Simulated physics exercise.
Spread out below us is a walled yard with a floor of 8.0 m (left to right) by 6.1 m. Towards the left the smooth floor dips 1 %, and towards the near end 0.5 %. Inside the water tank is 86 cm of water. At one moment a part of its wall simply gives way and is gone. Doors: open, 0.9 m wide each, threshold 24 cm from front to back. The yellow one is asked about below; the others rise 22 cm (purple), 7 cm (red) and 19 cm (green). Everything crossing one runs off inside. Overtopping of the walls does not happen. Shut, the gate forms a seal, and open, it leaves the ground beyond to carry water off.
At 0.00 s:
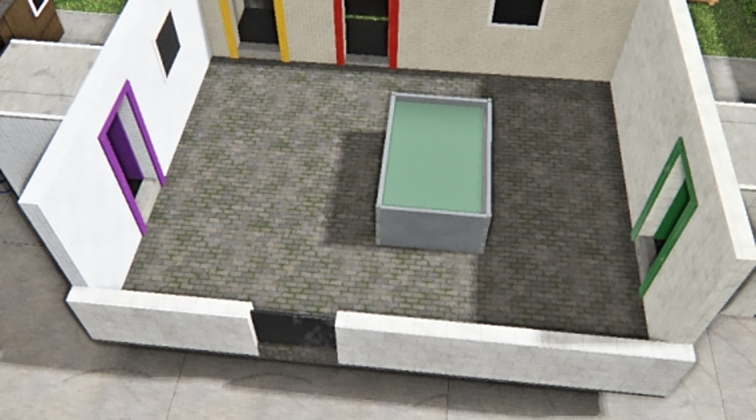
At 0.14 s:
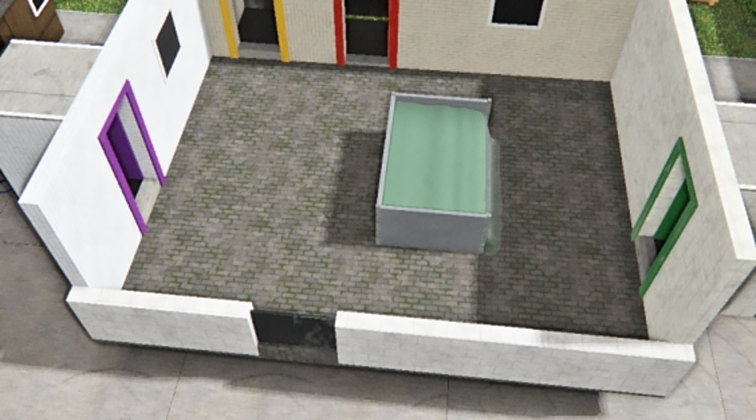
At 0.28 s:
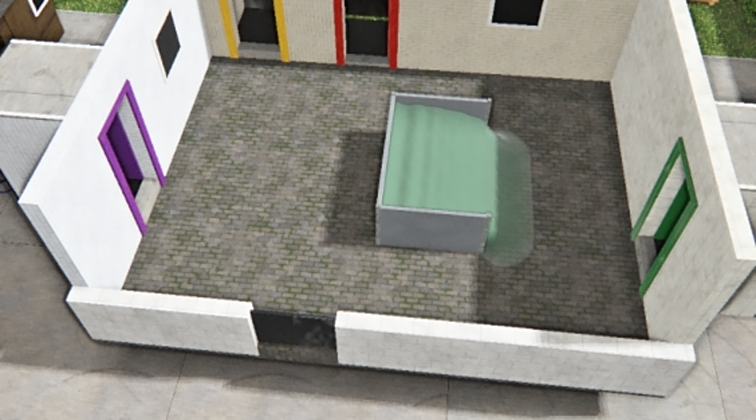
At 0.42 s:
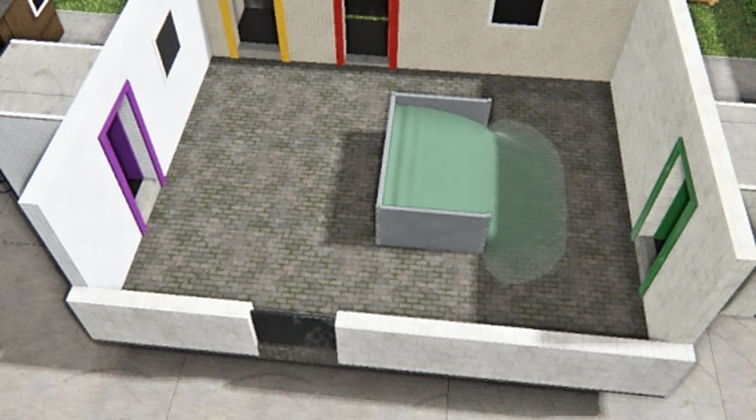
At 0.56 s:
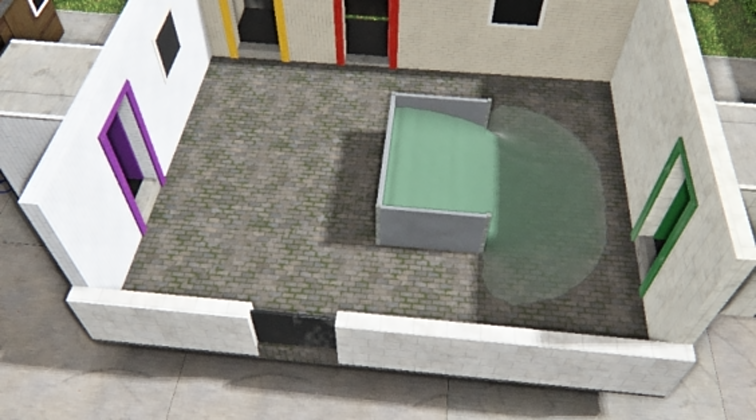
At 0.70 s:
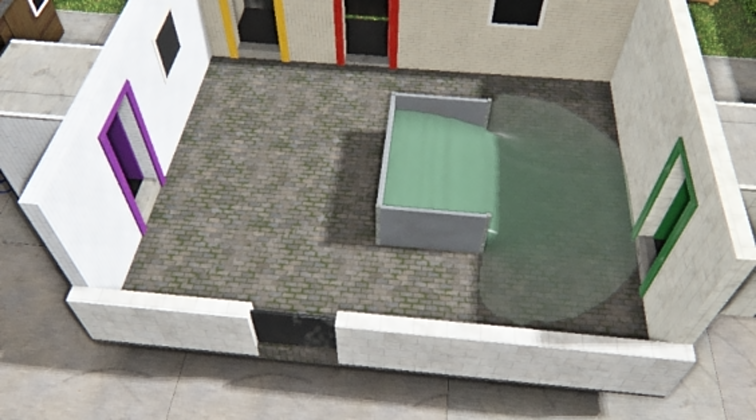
The video shows a walled, paved yard with coloured doorways and a grey tank of green water; the tank's right side disappears, and water pours out, spreading across the floor in a widening rounded sheet toward the green doorway.
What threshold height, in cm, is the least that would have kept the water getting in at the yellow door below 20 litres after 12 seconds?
The least height is about 7 cm.
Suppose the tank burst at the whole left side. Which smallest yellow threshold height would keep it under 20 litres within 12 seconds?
If so: Around 22 cm.
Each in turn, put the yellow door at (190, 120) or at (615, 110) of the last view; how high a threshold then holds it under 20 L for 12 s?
First place around 11.0 cm, second around 22 cm.
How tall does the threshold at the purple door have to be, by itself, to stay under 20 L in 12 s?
Door purple, min height approx. 11.5 cm.
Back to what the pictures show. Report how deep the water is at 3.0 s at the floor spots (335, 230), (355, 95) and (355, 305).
Roughly 0, 0 and 0 cm, in turn.
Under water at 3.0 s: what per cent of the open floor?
I'd say near 40 percent.
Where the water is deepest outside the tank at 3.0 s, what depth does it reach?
I'd put it near 36 cm.
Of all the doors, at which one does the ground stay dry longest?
It is the purple one.
After 1.4 s water covers 30 % of the floor, deepest (52 cm) near (626, 209); it has not reached the yellow door.
After 3.0 s water covers 40 % of the floor, deepest (36 cm) near (636, 367); it has not reached the yellow door.
After 12.0 s water covers 95 % of the floor, deepest (14 cm) near (312, 337); 7 cm at the yellow door, 0 litres in over its 20 cm threshold.
At the yellow door as built, the water arrived by 4.2 s and peaked near 11 cm at 8.2 s.
Run again over the same 12 s with other heights there, 27 litres in over 6.5 cm, 9 litres over 8.5 cm. The limit of 20 litres is kept from about 7 cm up.
